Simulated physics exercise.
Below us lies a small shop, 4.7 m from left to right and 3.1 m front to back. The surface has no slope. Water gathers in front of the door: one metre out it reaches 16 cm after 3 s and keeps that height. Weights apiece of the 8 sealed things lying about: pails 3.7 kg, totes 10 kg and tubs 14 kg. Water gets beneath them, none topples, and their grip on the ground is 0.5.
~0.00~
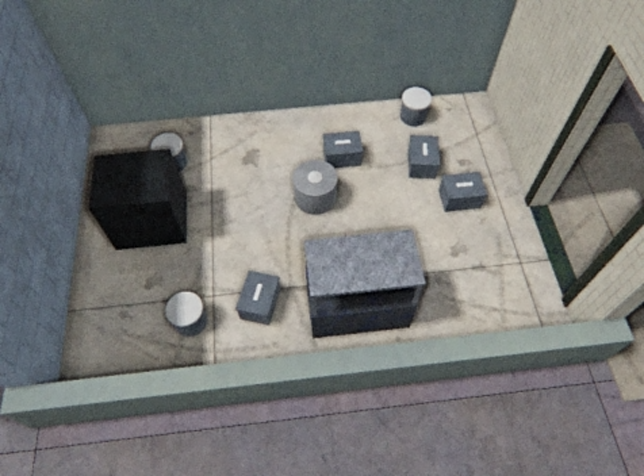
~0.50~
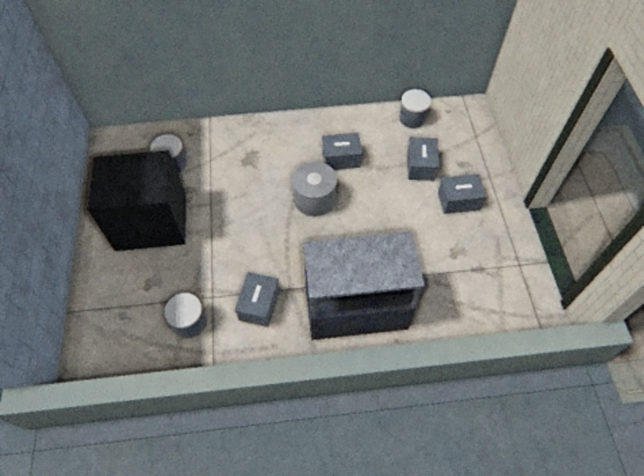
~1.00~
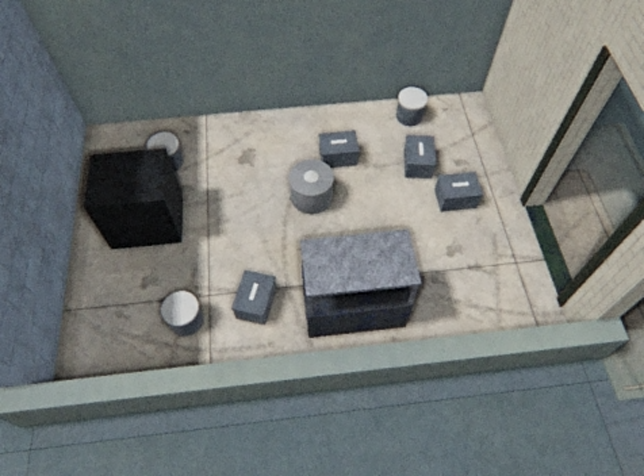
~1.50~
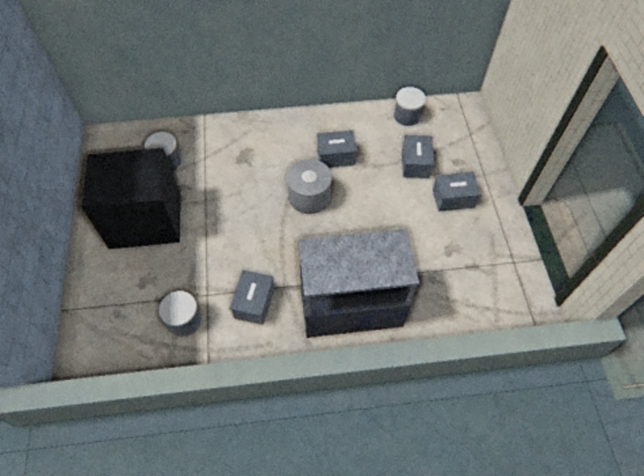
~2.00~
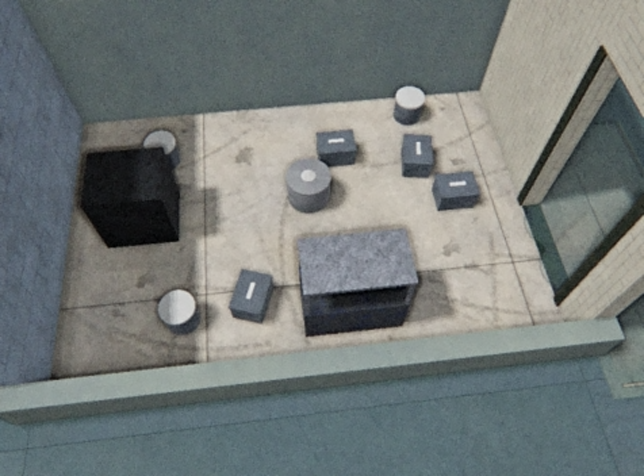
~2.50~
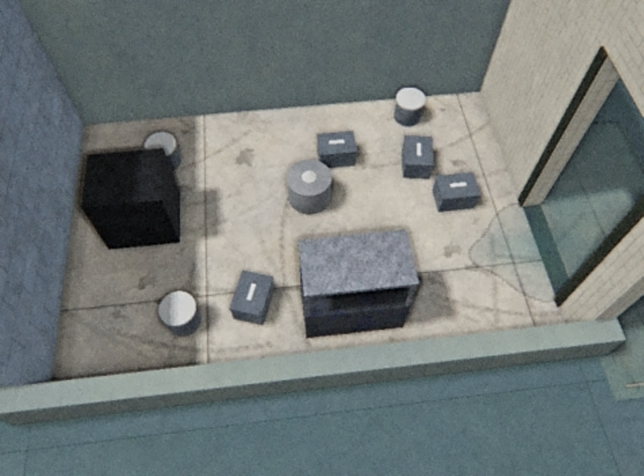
A small walled shop with a dark cabinet, a counter, boxes and tubs stayed still while bluish water spread outside along the front and past the doorway, then a thin patch crept inside.
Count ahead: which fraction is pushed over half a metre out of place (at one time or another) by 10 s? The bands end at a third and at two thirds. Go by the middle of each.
Share: Not even a third.
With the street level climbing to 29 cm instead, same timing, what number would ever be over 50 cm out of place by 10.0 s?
Then 4.
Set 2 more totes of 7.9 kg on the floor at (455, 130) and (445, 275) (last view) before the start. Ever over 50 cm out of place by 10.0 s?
In turn: Less, more.
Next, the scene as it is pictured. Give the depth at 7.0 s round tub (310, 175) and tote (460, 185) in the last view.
Roughly 5 and 4 cm.
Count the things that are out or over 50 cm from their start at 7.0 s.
By then 0.
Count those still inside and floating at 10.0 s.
I count 1.
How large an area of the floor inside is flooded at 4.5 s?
About 5.0 m2.
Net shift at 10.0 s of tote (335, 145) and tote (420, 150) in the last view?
In turn: 0 cm, 0 cm.
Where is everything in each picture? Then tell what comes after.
The first picture shows a pail at (167, 145), on the bottom; a tote at (343, 143) rests on the ground; water covers 0.0 m2; 0 of 8 have shifted.
The second picture shows a pail at (166, 146), on the bottom; a tote at (342, 144) rests on the ground; 0.0 m2 under water; 0 of 8 have shifted.
The third picture shows a pail at (163, 144) rests on the ground; a tote at (339, 142) rests on the ground; water covers 0.0 m2; 0 of 8 have shifted.
The fourth picture shows a pail at (160, 144) rests on the ground; a tote at (337, 142) rests on the ground; 0.0 m2 under water; 0 of 8 have shifted.
The fifth picture shows a pail at (160, 143) rests on the ground; a tote at (336, 141) rests on the ground; water covers 0.0 m2; 0 of 8 have shifted.
The sixth picture shows a pail at (160, 144) rests on the ground; a tote at (337, 143) rests on the ground; water covers 0.5 m2; 0 of 8 have shifted.
After 3.5 s 0 of 8 are over 50 cm from their spots; 0 afloat.
After 4.5 s 0 of 8 are over 50 cm from their spots; 0 afloat.
After 7.0 s 0 of 8 are over 50 cm from their spots; 0 afloat.
After 10.0 s 0 of 8 are over 50 cm from their spots, and 0 have been at some point; 1 afloat.
